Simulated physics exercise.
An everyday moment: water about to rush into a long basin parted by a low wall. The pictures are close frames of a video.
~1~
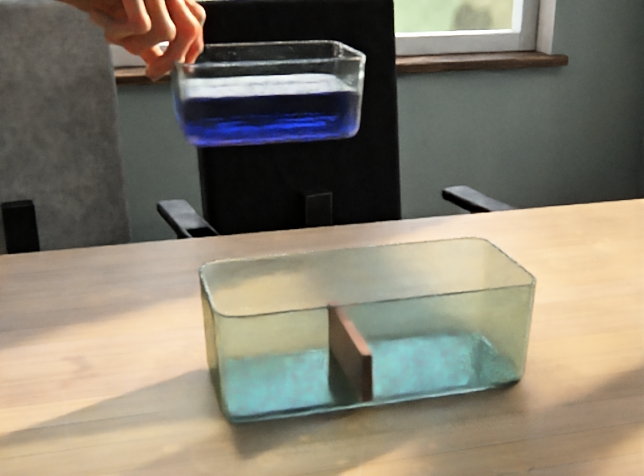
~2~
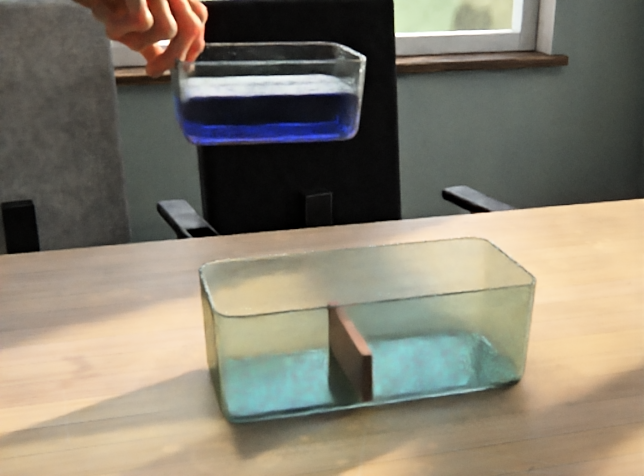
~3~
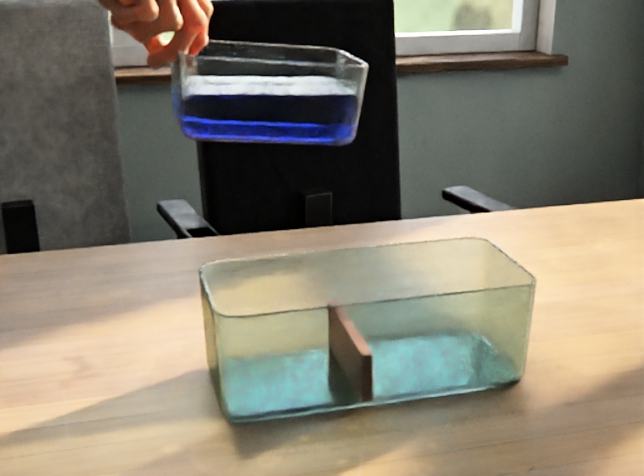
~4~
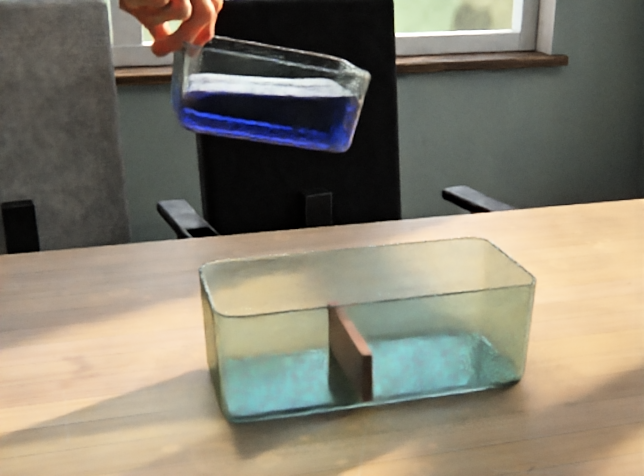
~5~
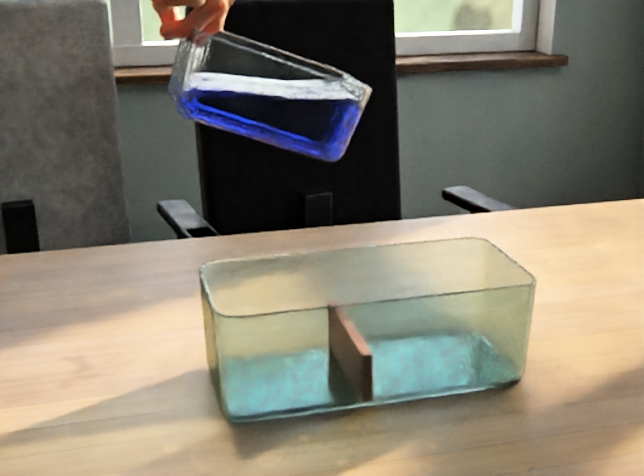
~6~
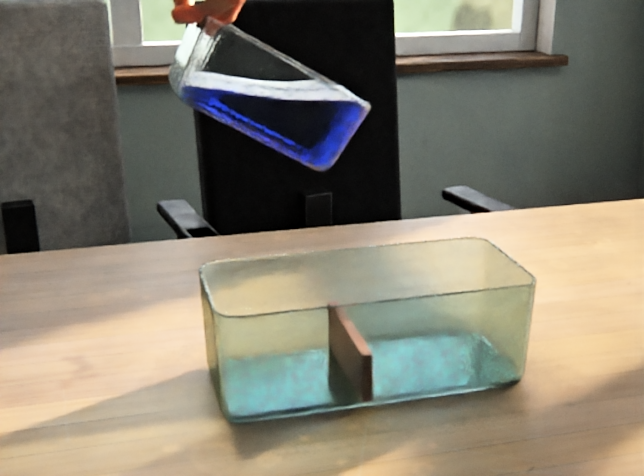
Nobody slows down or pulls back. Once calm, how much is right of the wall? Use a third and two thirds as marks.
The share right of the wall is more than two thirds.
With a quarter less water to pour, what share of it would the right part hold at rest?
Close to 85 per cent.
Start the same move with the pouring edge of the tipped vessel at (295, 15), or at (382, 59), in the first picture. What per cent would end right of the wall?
Near 55 % and 90 %.
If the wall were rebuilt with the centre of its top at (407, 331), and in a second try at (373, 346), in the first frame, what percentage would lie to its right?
Roughly 40 per cent, and 60 per cent.
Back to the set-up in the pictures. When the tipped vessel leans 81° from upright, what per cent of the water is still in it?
Close to 25 per cent.
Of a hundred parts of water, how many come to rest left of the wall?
Roughly 10 in a hundred.
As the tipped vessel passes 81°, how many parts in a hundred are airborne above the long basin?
Near 55 %.
A moment on, the tilt is 81° and 27 per cent is still to pour, 0 is left of the wall and 19 right of it.
Next, the tilt is 94° and 11 per cent is still to pour, 4 is left of the wall and 72 right of it.
Then the tilt is 94° and 3 per cent is still to pour, 8 is left of the wall and 80 right of it.
Later the tilt is 94° and 0 per cent is still to pour, 9 is left of the wall and 83 right of it.
Finally, 11 per cent lies left of the wall, 83 right of it and 6 outside.
